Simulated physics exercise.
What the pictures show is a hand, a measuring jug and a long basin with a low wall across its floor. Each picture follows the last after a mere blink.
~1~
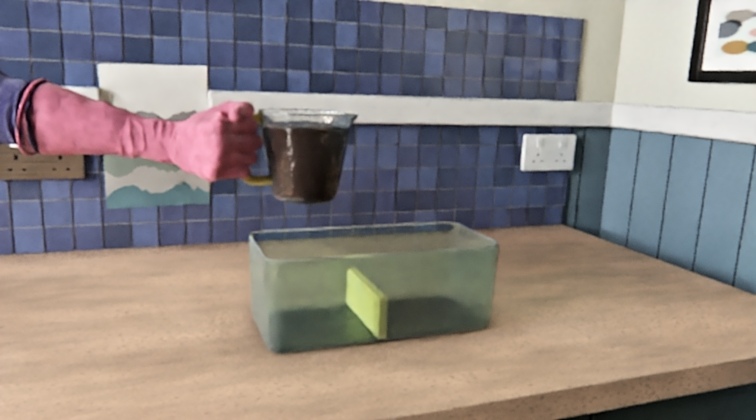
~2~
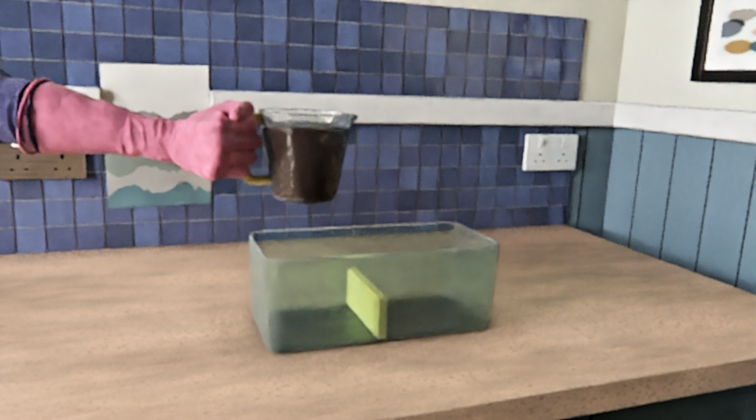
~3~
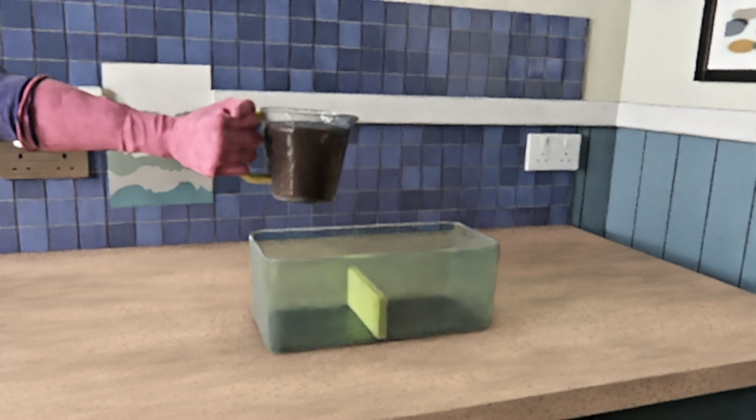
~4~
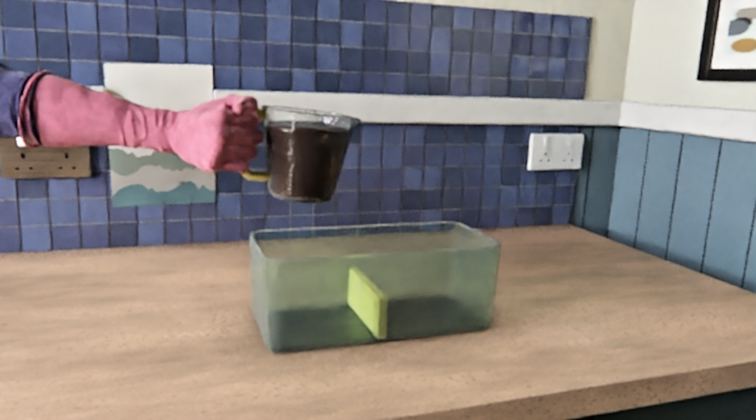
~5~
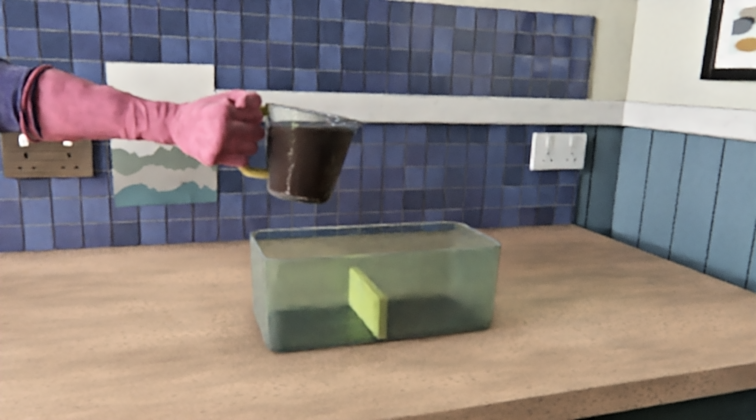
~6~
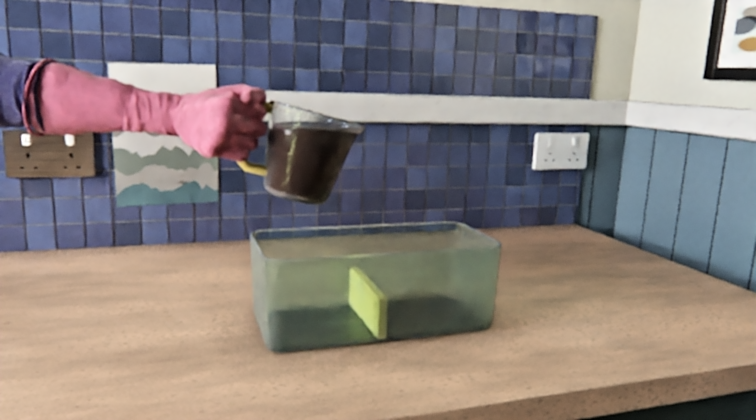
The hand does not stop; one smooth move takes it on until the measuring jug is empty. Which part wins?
The right region takes the most.
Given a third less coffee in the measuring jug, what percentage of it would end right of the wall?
Best guess: Around 85 %.
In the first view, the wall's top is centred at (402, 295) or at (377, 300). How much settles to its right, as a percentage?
In turn 40 and 70 in a hundred.
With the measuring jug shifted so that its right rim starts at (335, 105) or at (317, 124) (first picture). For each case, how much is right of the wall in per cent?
It comes to about 70 %, followed by about 25 %.
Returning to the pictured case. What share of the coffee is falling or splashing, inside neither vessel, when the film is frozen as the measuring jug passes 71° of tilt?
Close to 20 per cent.
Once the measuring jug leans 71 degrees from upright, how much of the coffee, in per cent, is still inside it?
About 65 % remains.
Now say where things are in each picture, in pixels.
In the first frame, tilt 0°; pouring edge (357, 114); surface from (263, 124) to (345, 126); the long basin's rim runs from (257, 247) to (477, 234); the wall's top is at (366, 283).
In the second frame, tilt 1°; pouring edge (357, 115); surface from (263, 124) to (345, 126).
In the third frame, tilt 2°; pouring edge (359, 116); surface from (264, 123) to (346, 126).
In the fourth frame, tilt 5°; pouring edge (360, 119); surface from (266, 124) to (348, 127).
In the fifth frame, tilt 9°; pouring edge (363, 123); surface from (269, 124) to (351, 127).
In the sixth frame, tilt 14°; pouring edge (365, 128); surface from (270, 126) to (356, 128).
A moment on, the tilt is 71° and 65 per cent is still to pour, 0 is left of the wall and 15 right of it.
Next, the tilt is 106° and 8 per cent is still to pour, 4 is left of the wall and 80 right of it.
Then the tilt is 114° and 0 per cent is still to pour, 11 is left of the wall and 89 right of it.
Later the tilt is 114° and 0 per cent is still to pour, 11 is left of the wall and 89 right of it.
Finally, 11 per cent lies left of the wall, 89 right of it and 1 outside.
